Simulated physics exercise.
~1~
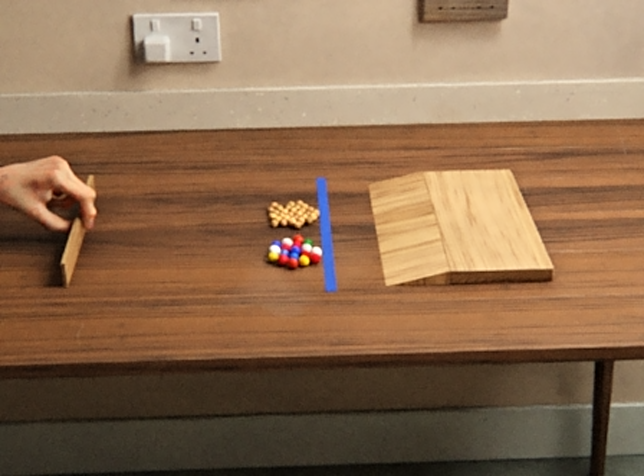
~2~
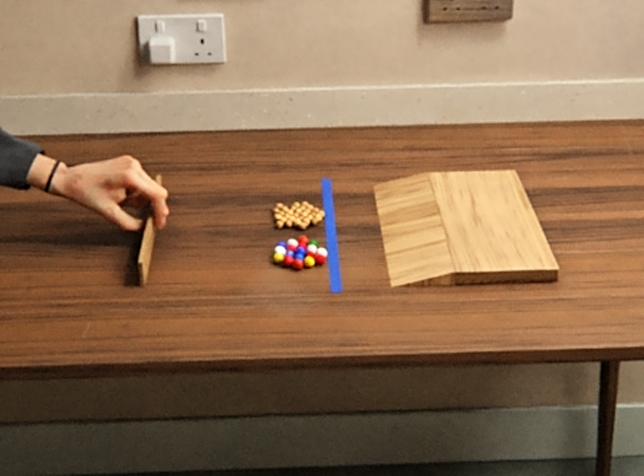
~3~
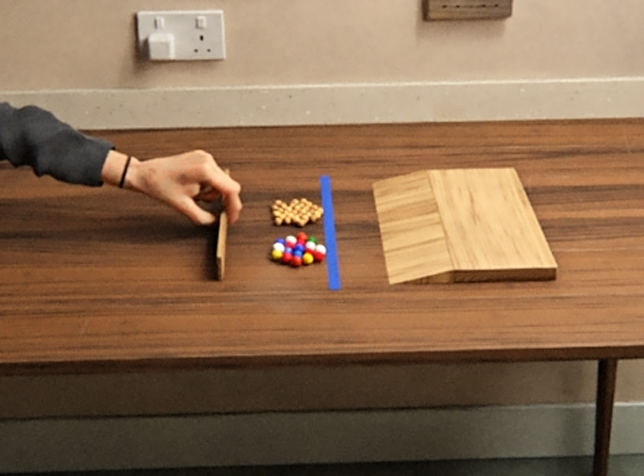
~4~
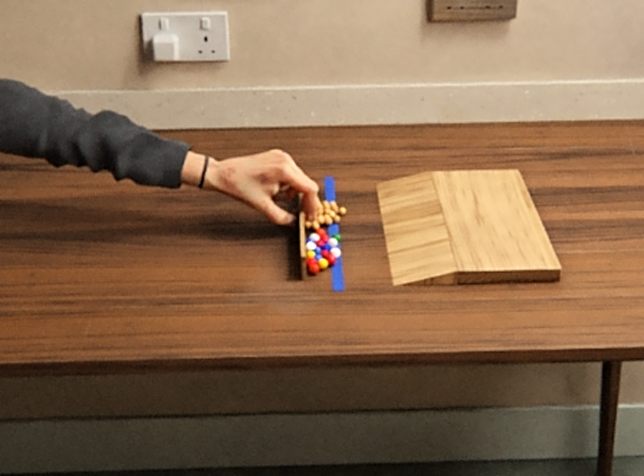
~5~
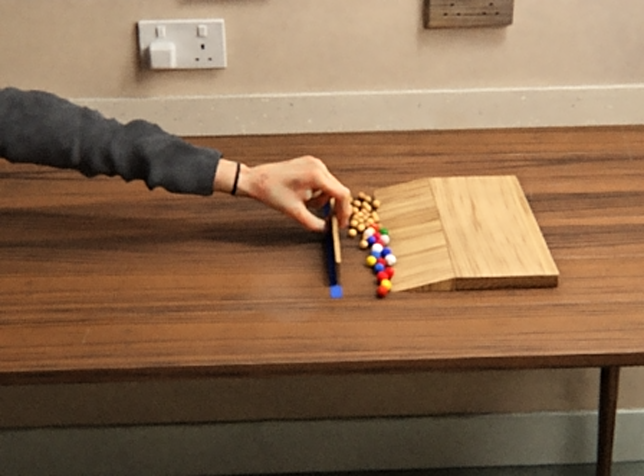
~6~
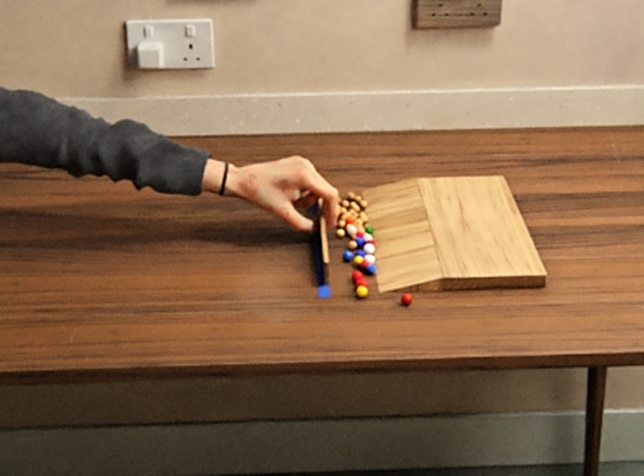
On a wooden table, a hand slides a wood strip rightward, pushing two bead clusters toward a ramp.
